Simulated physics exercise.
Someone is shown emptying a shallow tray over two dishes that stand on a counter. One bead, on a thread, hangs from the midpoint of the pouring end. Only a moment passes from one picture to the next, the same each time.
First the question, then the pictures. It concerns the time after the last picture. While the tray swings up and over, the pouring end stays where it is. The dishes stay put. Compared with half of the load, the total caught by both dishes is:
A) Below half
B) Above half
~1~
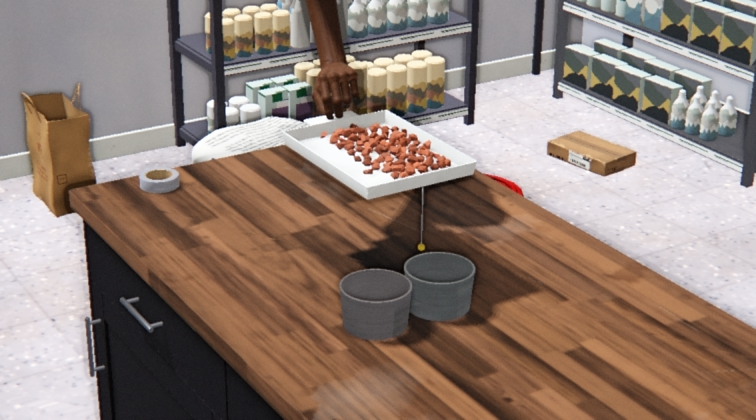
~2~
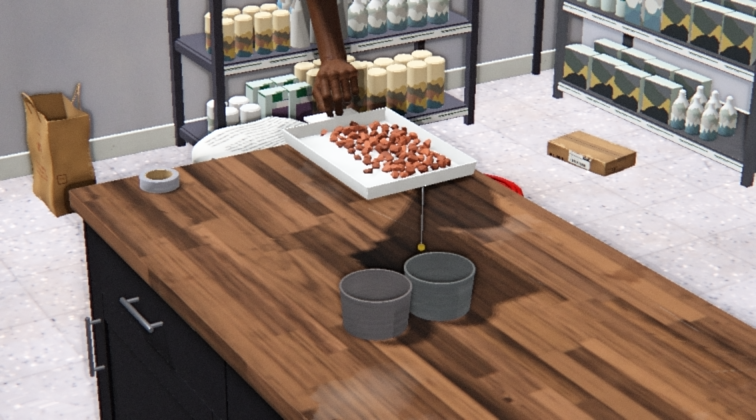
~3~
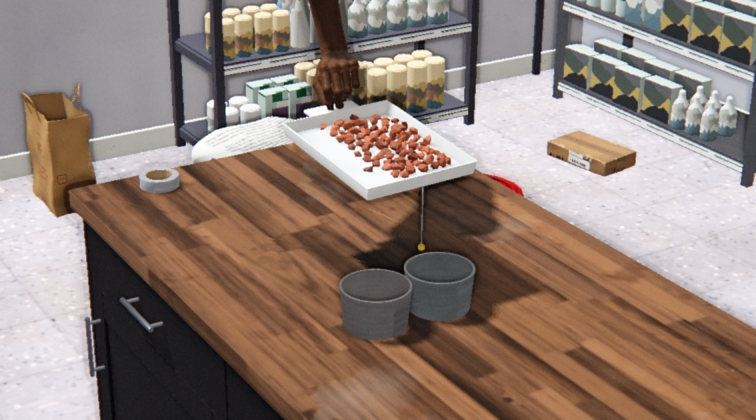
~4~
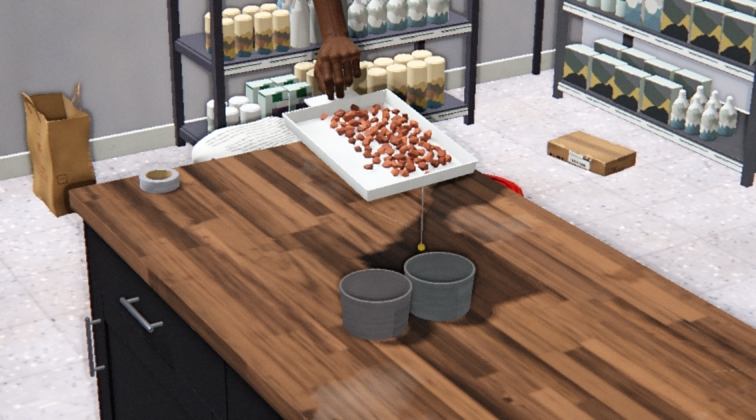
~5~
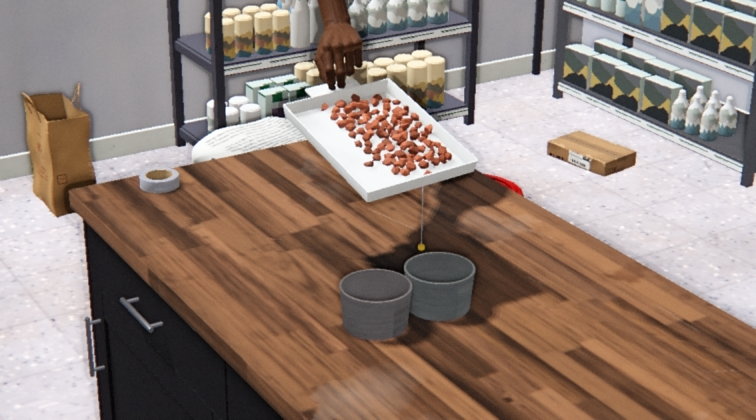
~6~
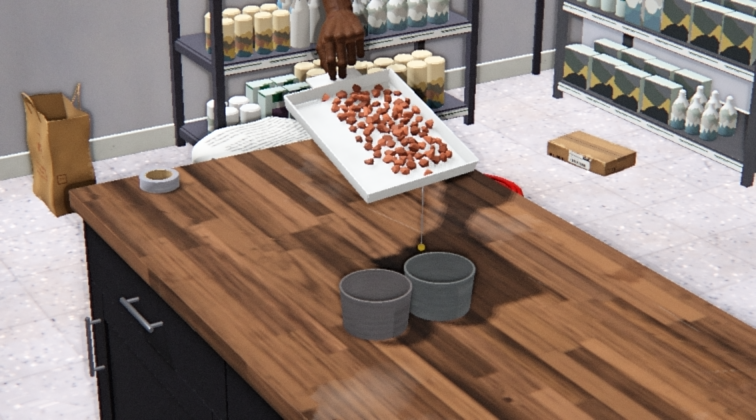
Answer: B.
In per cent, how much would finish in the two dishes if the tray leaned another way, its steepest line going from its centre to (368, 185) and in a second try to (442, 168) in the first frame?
You'd see roughly 40 per cent the first time and 0 per cent the second.
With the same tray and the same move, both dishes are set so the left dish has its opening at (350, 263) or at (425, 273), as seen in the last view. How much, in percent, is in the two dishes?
First placement: Some 0 %; second placement: Some 60 %.
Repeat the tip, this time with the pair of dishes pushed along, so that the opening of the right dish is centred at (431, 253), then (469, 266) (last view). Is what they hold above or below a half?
The first time it's lower than half, the second time higher than half.
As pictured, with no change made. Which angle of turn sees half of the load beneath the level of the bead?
Somewhere around 100 degrees.
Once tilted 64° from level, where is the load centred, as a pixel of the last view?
I'd put the middle of the pieces at roughly (411, 165).
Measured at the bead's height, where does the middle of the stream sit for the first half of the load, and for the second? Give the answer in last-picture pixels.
The opening part goes through (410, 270); what follows goes through (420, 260).
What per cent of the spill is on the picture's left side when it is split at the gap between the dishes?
Around 10 %.
Soon after the last picture, tray tipped steeply; nearly all on the tray; a stray few in the air.
A little later, tray tipped past a quarter turn; about a quarter on the tray; about a quarter in the left dish; about a quarter in the right dish; a small part outside both; a small part in the air.
Later still, tray tipped past a quarter turn; about a third in the left dish; about half in the right dish; about a quarter outside both.
At rest, tray tipped past a quarter turn; about a third in the left dish; about half in the right dish; about a quarter outside both.
